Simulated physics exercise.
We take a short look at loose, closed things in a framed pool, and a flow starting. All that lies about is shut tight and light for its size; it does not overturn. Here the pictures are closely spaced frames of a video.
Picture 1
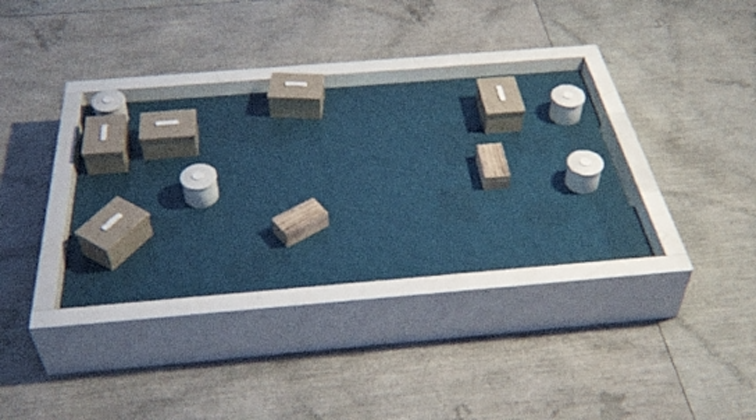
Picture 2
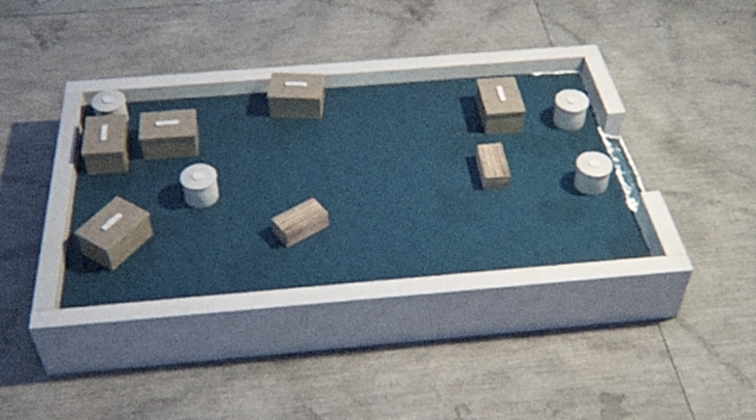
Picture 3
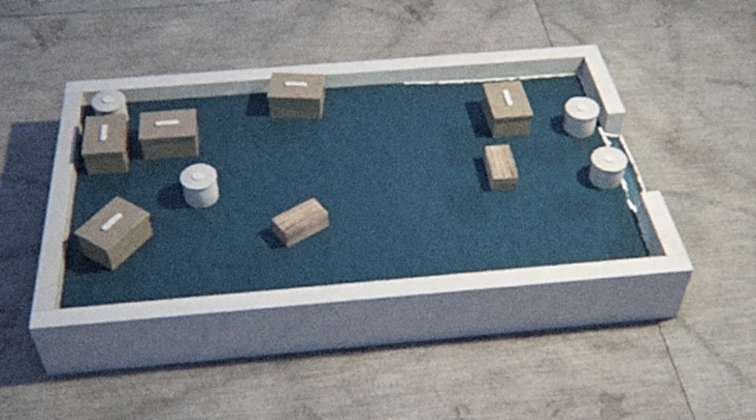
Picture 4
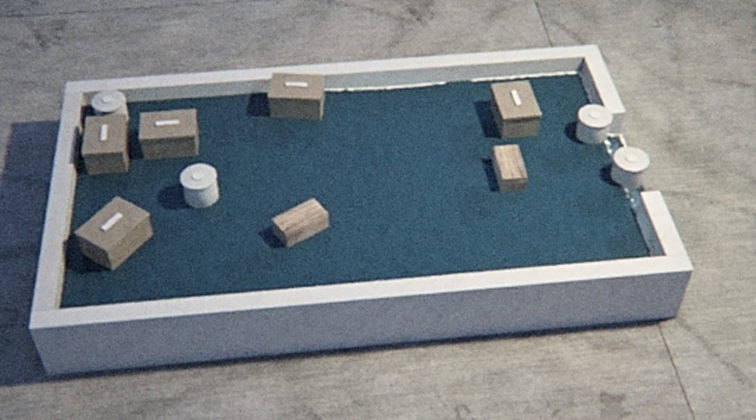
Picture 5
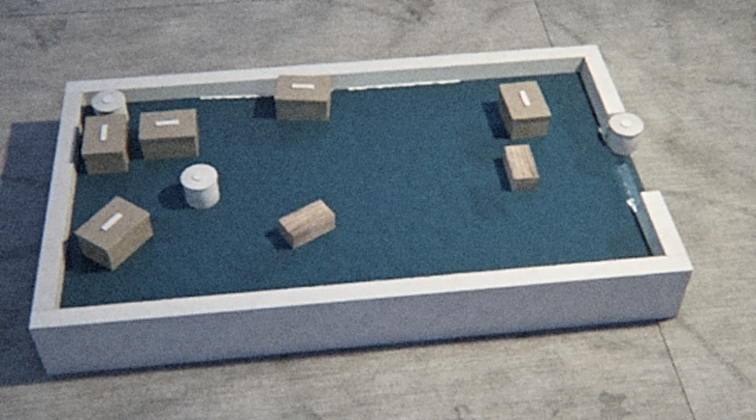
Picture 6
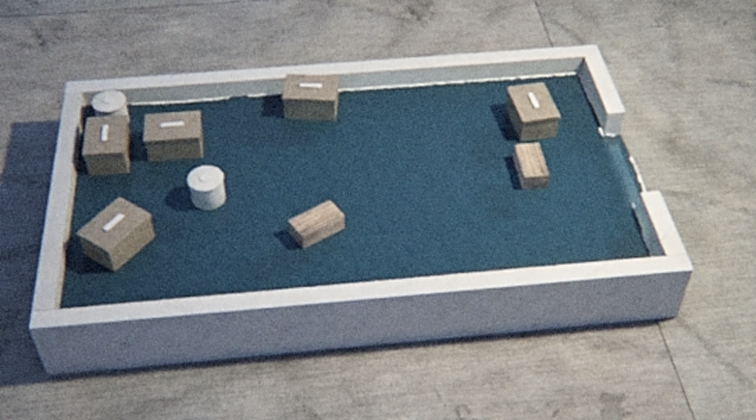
Water starts flowing through a gap at the right, and two white canisters drift out.
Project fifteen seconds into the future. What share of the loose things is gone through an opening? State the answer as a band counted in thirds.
Answer: Between one and two thirds.
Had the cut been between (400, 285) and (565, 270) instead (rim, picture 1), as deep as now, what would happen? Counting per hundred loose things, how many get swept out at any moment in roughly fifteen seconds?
About 20 %.
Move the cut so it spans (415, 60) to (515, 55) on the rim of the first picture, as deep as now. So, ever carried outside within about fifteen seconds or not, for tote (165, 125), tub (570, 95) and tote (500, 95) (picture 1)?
In the order given, it's remains behind, escaped, escaped.
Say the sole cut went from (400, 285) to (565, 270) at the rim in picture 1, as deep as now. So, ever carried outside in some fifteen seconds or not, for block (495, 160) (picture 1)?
For that one: Through.
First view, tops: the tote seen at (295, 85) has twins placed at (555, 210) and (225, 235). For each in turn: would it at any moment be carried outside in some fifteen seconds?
Going one by one, I'd say it leaves and then it doesn't leave.
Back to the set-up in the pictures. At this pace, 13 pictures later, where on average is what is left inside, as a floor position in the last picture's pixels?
I'd say somewhere close to (230, 198).
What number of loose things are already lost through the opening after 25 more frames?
Total: 4.
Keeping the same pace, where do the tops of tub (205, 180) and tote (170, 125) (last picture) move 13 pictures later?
Estimated: (245, 181); (203, 130).
A moment on, 2 of 11 are out; 9 afloat.
Next, 4 of 11 are out; 7 afloat.
Later, 4 of 11 are out; 7 afloat.
In the end, 4 of 11 are out; 7 afloat.
